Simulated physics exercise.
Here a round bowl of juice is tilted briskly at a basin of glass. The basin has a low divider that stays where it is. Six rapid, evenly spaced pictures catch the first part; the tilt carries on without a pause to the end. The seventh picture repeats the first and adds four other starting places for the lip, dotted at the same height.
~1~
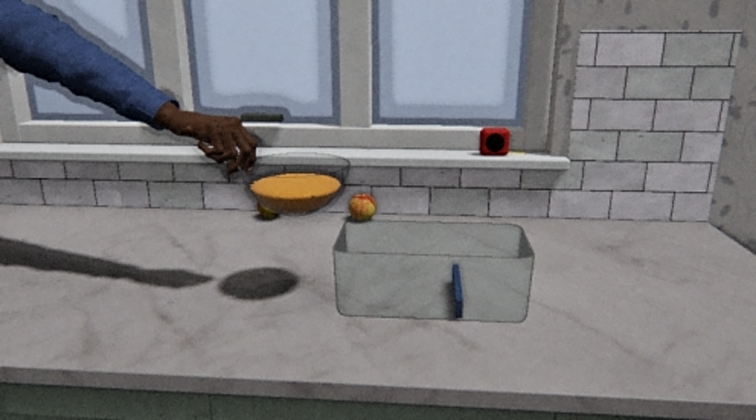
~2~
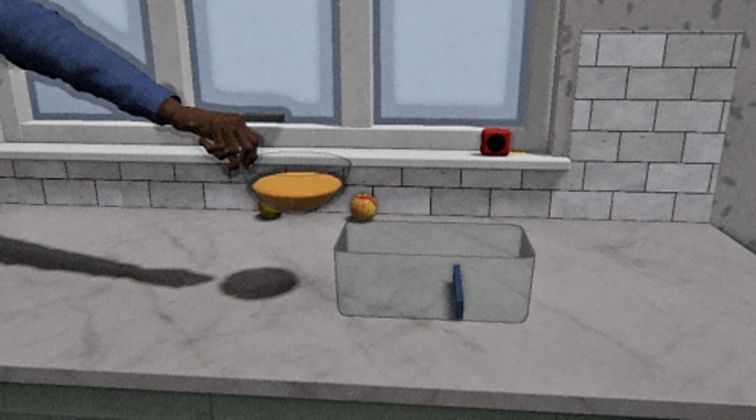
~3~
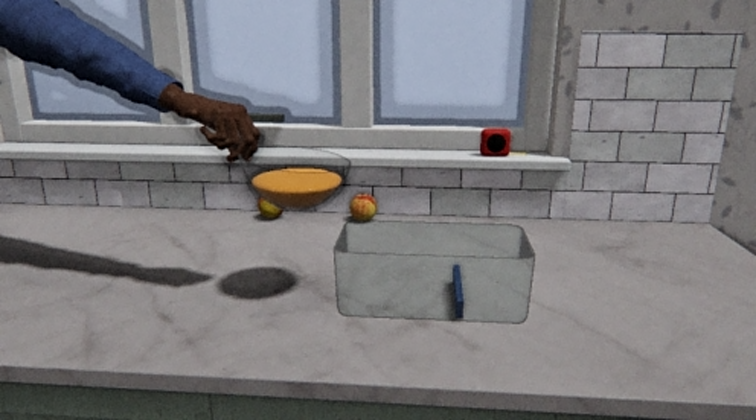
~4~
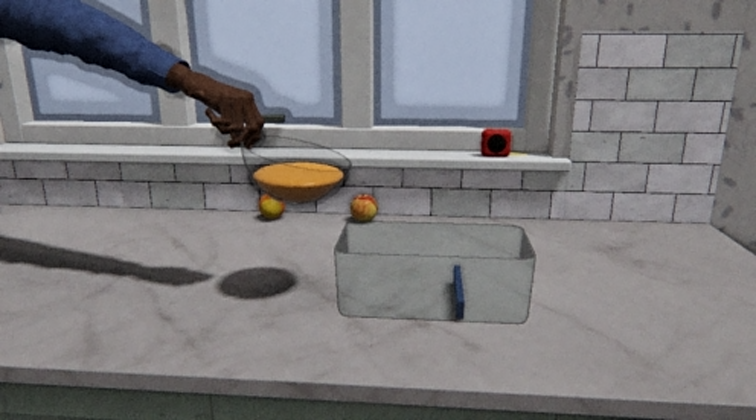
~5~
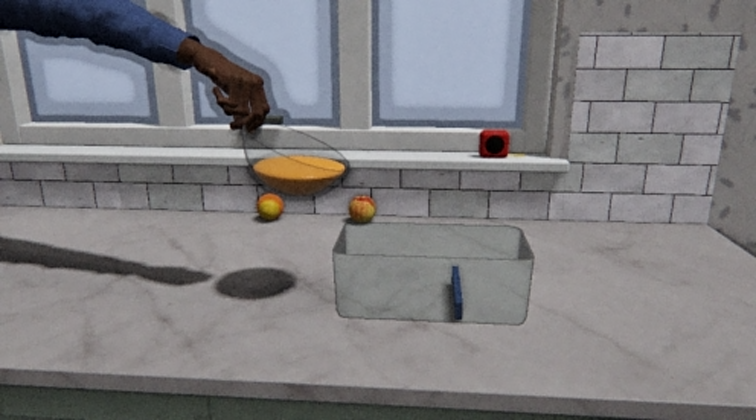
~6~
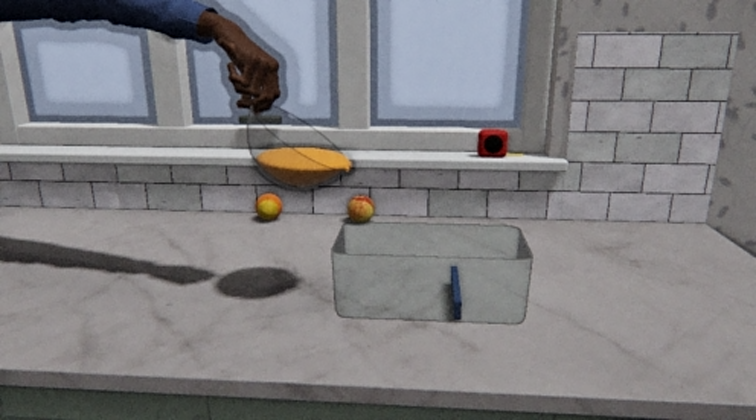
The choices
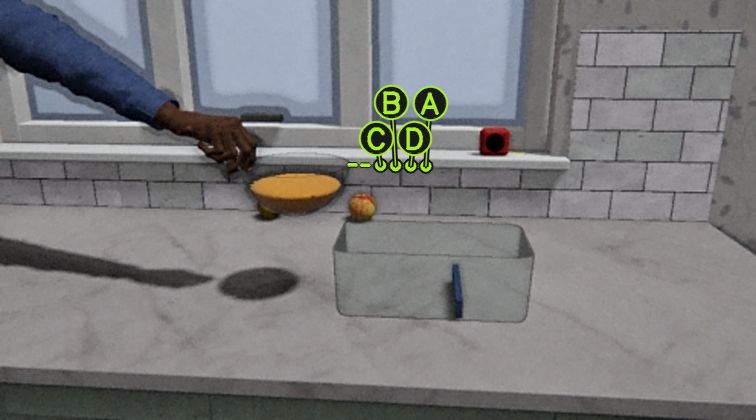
On a marble counter, a hand tilts a round bowl of orange juice above a glass basin.
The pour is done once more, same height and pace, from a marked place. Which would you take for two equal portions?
Use spot B.
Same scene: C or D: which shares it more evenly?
Spot D.
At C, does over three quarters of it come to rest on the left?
Yes, it does.
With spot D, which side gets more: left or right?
The right side.
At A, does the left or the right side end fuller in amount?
The right one.
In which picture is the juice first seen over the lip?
In picture 6.
On the marked copy, A at (425, 166); B at (395, 165); C at (380, 165); D at (410, 166).
With A, about 18 % ends left of the wall and 81 % right of it.
With B, about 53 % ends left of the wall and 46 % right of it.
With C, about 89 % ends left of the wall and 10 % right of it.
With D, about 21 % ends left of the wall and 78 % right of it.
